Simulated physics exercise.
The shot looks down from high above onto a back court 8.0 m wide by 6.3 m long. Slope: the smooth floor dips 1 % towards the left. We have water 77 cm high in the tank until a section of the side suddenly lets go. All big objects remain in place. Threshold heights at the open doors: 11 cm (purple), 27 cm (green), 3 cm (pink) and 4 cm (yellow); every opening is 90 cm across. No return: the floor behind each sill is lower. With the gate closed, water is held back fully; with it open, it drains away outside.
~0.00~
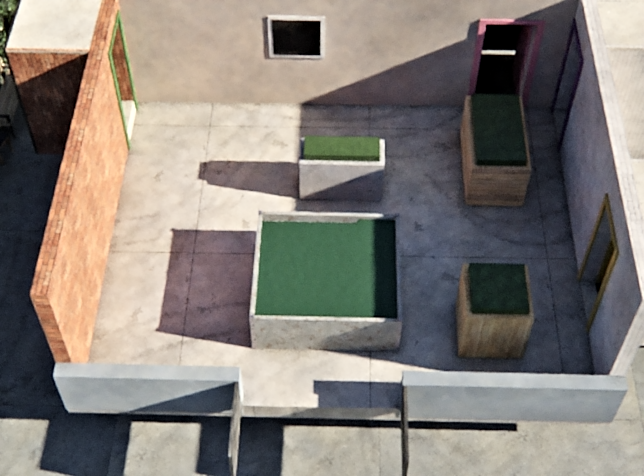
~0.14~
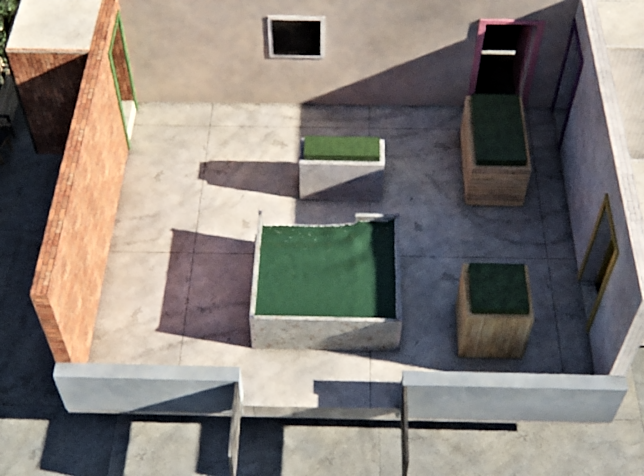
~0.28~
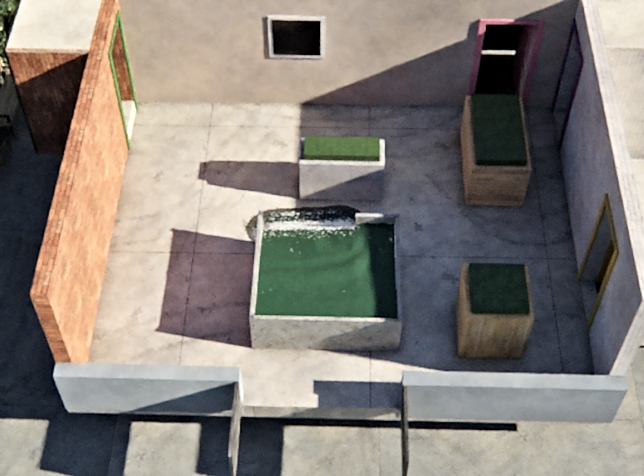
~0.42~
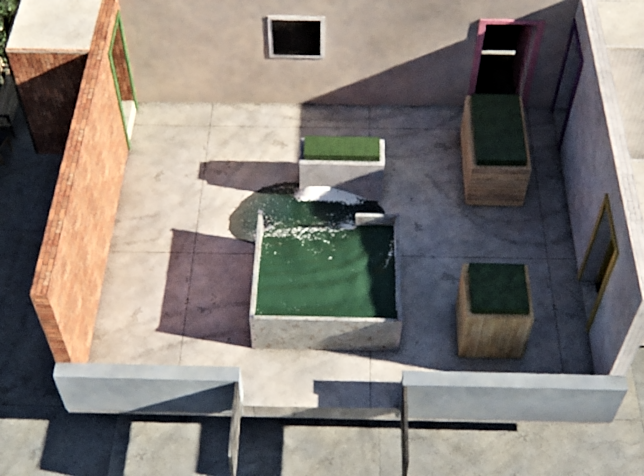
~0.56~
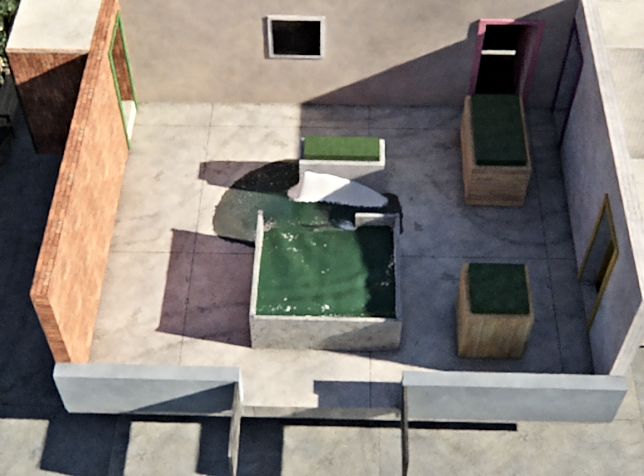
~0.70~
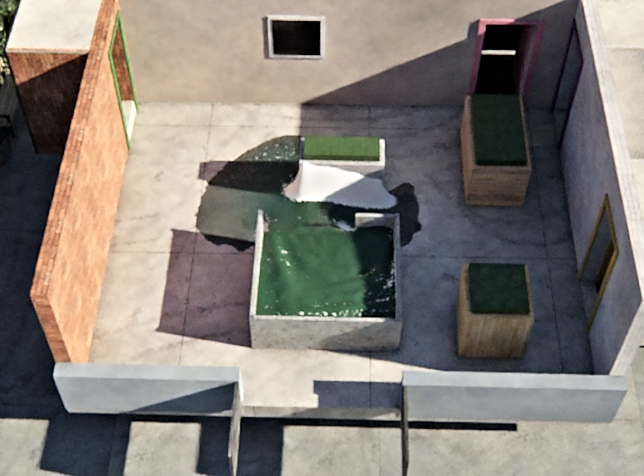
We see a walled court from above, where green water lies still in a square tank, then pours out through the far side and spreads over the floor around a white grass-topped block, reaching further left and right.
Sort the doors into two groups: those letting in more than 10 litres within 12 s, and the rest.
The purple door goes with the rest; the green door goes in the first group; the pink door goes in the first group; the yellow door goes in the first group.
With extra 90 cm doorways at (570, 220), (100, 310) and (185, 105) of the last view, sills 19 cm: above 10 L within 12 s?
Note, doorways in listed order: Stays short, stays short, goes beyond.
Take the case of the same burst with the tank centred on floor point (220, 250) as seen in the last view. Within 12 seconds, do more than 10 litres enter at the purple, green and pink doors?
Well, against that limit, at purple it's too much, at green it's too much, and at pink it's too much.
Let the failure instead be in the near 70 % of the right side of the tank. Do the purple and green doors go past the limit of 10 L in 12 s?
Against that limit the purple door gives a greater amount and the green door gives a lower amount.
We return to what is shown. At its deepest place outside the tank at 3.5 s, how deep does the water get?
About 30 cm at most.
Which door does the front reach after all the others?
Purple.
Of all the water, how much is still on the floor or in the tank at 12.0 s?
I'd put it at some 86 percent still there.
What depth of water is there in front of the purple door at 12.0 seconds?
Looks like about 5.5 cm at that spot.
After 1.4 s water covers 25 % of the floor and is deepest (56 cm) near (312, 204); purple door not reached, green door not reached, pink door not reached, yellow door not reached.
After 2.2 s water covers 45 % of the floor and is deepest (52 cm) near (136, 114); purple door not reached, green door 36 cm at the sill, 3 L in, pink door not reached, yellow door not reached.
After 3.5 s water covers 60 % of the floor and is deepest (30 cm) near (132, 135); purple door not reached, green door 29 cm at the sill, 58 L in, pink door 2 cm at the sill, 0 L in, yellow door 13 cm at the sill, 35 L in.
After 7.0 s water covers 95 % of the floor and is deepest (18 cm) near (85, 378); purple door 7 cm at the sill, 0 L in, green door 13 cm at the sill, 62 L in, pink door 9 cm at the sill, 12 L in, yellow door 5 cm at the sill, 80 L in.
After 12.0 s water covers 100 % of the floor and is deepest (12 cm) near (83, 388); purple door 5 cm at the sill, 0 L in, green door 8 cm at the sill, 62 L in, pink door 6 cm at the sill, 83 L in, yellow door 6 cm at the sill, 97 L in.
